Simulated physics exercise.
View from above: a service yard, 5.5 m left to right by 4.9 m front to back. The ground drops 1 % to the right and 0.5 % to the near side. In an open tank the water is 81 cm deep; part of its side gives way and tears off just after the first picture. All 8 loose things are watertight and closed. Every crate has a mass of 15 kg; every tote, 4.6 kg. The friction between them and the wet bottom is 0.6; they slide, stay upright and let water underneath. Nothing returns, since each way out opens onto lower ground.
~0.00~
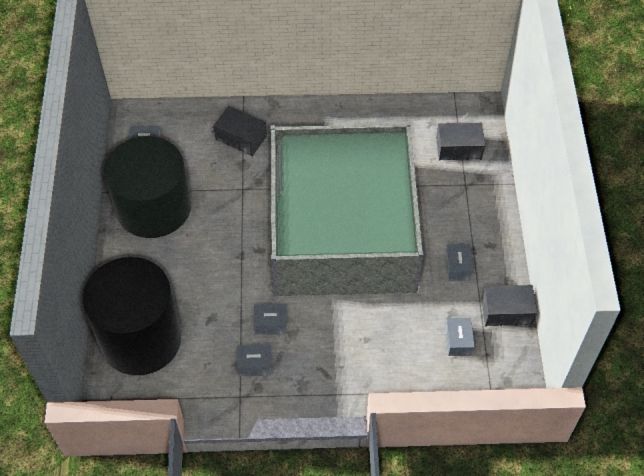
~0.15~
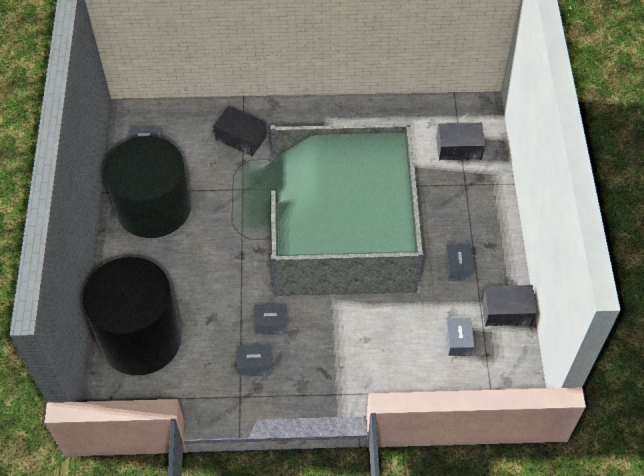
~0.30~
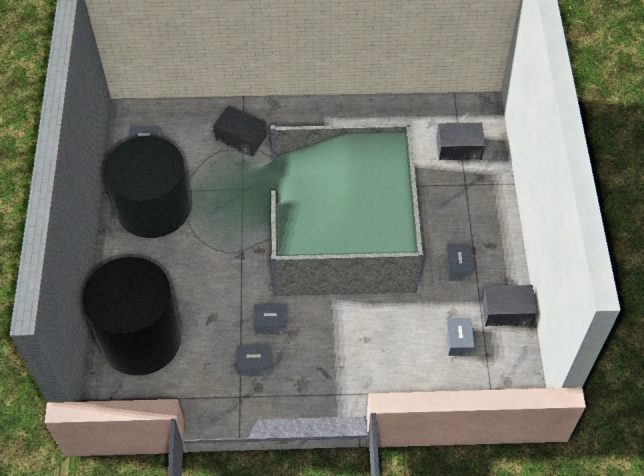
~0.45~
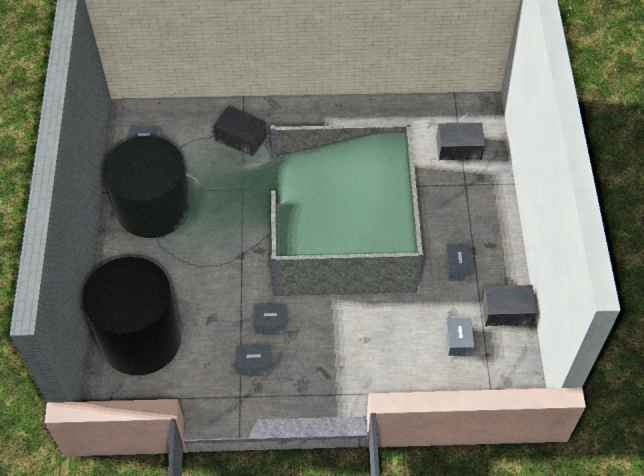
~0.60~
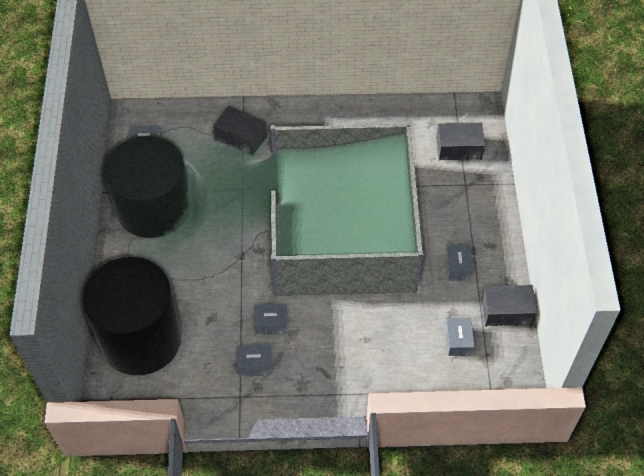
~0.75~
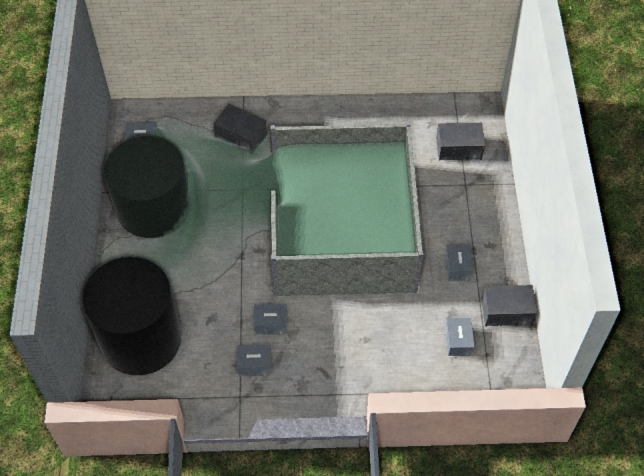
Green water pours through a gap in the left side of a raised square stone tank and spreads in a thin, widening sheet across the grey paved yard, seen from above. It reaches two dark cylinders on the left and curls around the upper one, while the level in the tank sinks. Dark boxes lie scattered between grey, beige, white and pink walls, virtually still, and the camera stays fixed.
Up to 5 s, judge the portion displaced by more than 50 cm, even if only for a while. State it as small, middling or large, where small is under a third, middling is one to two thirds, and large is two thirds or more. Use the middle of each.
Middling.
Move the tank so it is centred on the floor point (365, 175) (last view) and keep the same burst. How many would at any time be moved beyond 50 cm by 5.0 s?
Count: 4.
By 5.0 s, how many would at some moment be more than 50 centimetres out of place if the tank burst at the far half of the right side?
In that case 7 of them.
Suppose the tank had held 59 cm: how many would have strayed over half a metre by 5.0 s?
Result: 4.
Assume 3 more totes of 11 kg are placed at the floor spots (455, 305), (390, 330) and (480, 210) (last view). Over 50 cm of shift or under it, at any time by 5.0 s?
Reading them off in order: Not beyond, not beyond, not beyond.
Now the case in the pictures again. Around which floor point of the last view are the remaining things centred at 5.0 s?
Mean position: Approximately (420, 258).
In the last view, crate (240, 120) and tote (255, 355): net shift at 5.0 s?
Object 1: 300 cm. Object 2: 150 cm.
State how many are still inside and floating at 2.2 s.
Then: 1.
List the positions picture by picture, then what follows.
The first picture shows a tote at (144, 135) rests on the ground; a crate at (240, 124) rests on the ground; 3.2 m2 under water; 0 of 8 have shifted.
The second picture shows a tote at (144, 135), on the bottom; a crate at (240, 124) rests on the ground; 3.8 m2 under water; 0 of 8 have shifted.
The third picture shows a tote at (144, 135), on the bottom; a crate at (240, 124) rests on the ground; 4.7 m2 under water; 0 of 8 have shifted.
The fourth picture shows a tote at (144, 135), on the bottom; a crate at (240, 124) rests on the ground; water covers 5.4 m2; 0 of 8 have shifted.
The fifth picture shows a tote at (144, 135), on the bottom; a crate at (240, 124) rests on the ground; water covers 6.1 m2; 0 of 8 have shifted.
The sixth picture shows a tote at (140, 132), on the bottom, 8 cm from its start; a crate at (240, 122), on the bottom, 3 cm from its start; 7.0 m2 under water; 1 of 8 have shifted.
After 1.1 s 1 of 8 are over 50 cm from their spots; 1 afloat.
After 2.2 s 1 of 8 are over 50 cm from their spots; 1 afloat.
After 3.5 s 3 of 8 are over 50 cm from their spots; 1 afloat.
After 5.0 s 4 of 8 are over 50 cm from their spots, and 4 have been at some point; 4 afloat.
